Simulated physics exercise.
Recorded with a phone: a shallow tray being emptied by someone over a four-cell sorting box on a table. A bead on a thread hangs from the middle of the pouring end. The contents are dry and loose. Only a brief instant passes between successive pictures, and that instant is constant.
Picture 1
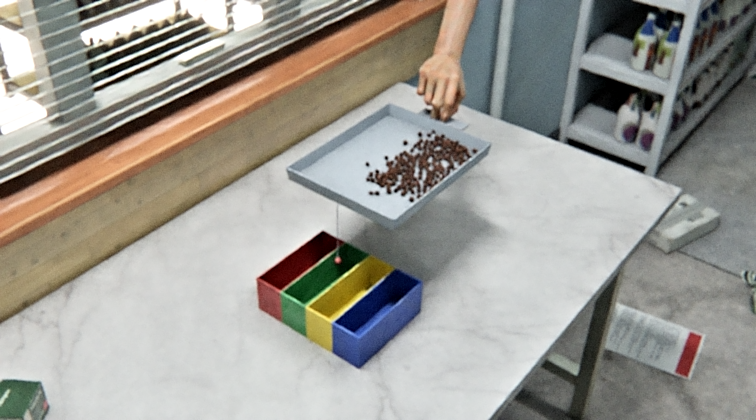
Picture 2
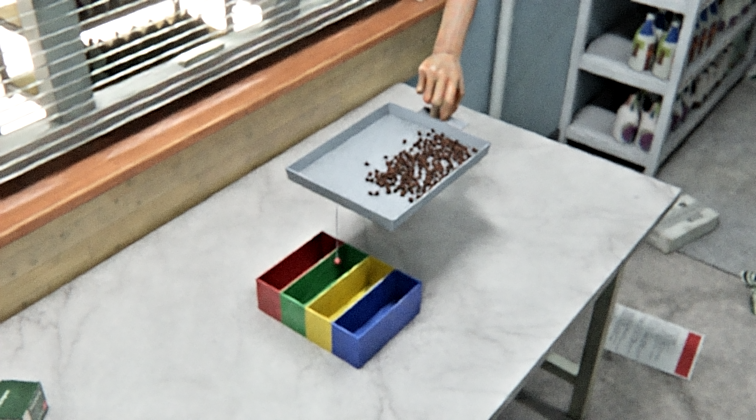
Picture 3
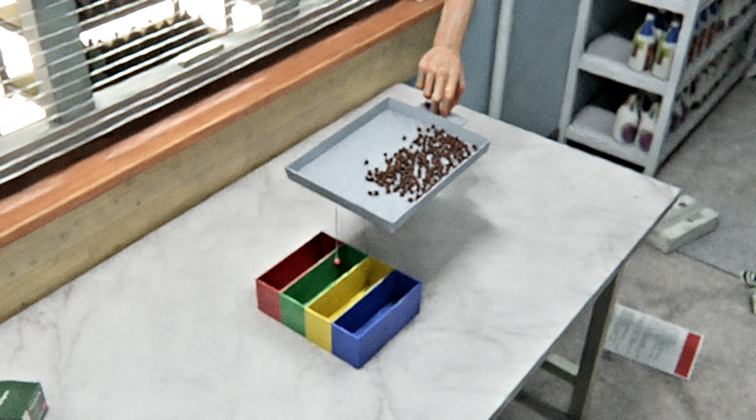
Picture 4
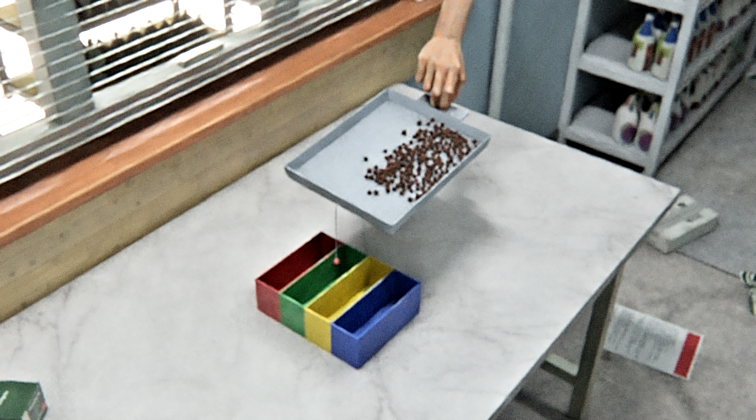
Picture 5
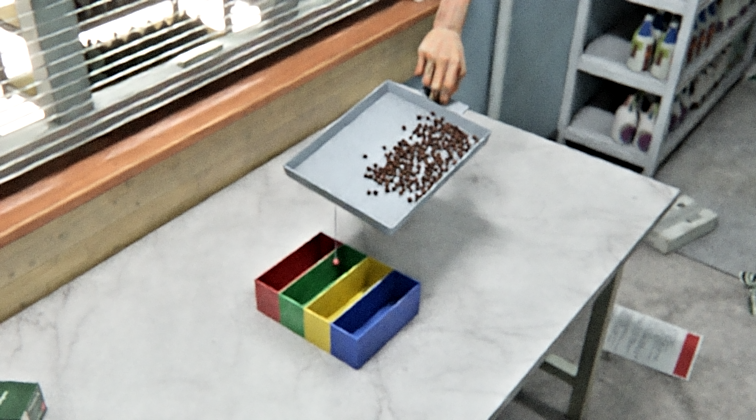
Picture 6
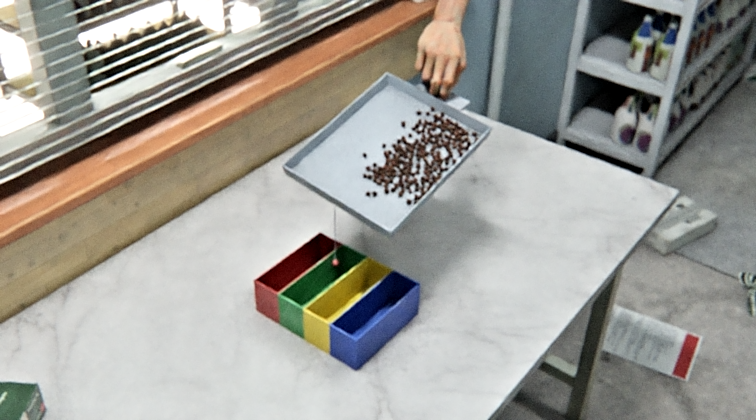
On a pale marble-patterned table beside a window with blinds, seen from above at an angle, bottles stand on shelves at the upper right. A hand holds a shallow grey tray of small brown berries above a box with red, green, yellow and blue cells from left to right, a bead hanging on a thread. The hand slowly tilts the tray, its near right corner dipping slightly, while the berries barely shift.
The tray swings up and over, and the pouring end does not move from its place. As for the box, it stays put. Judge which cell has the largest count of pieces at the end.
Largest count: Blue.
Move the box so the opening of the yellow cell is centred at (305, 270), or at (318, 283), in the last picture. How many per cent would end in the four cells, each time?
Roughly 0 % and then 10 %.
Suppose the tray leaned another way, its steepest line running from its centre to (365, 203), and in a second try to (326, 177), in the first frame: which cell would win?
The first try: That blue cell. The second: The cell in red.
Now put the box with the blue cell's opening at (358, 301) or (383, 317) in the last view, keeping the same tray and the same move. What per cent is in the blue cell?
Trial 1 60%, trial 2 30%.
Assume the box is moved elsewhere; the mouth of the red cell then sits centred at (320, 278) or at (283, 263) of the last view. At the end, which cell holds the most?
Taking the two placings in order, you'd get the cell in yellow and then the blue cell.
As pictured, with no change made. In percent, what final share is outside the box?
0 %.
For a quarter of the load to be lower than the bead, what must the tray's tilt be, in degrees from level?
Somewhere near 95°.
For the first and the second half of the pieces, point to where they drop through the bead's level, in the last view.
Around (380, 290) at first; around (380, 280) after that.
Soon after the last picture, tray tipped steeply; nearly all on the tray; a stray few in the blue cell; a stray few falling or outside the box.
A little later, tray tipped past a quarter turn; about a quarter on the tray; about half in the blue cell; a small part in the yellow cell; a stray few in the green cell; about a quarter falling or outside the box.
Later still, tray tipped past a quarter turn; nearly all in the blue cell; a small part in the yellow cell; a stray few in the green cell; a stray few falling or outside the box.
At rest, tray tipped past a quarter turn; nearly all in the blue cell; a small part in the yellow cell; a stray few in the green cell; none in the red cell; a stray few outside the box.
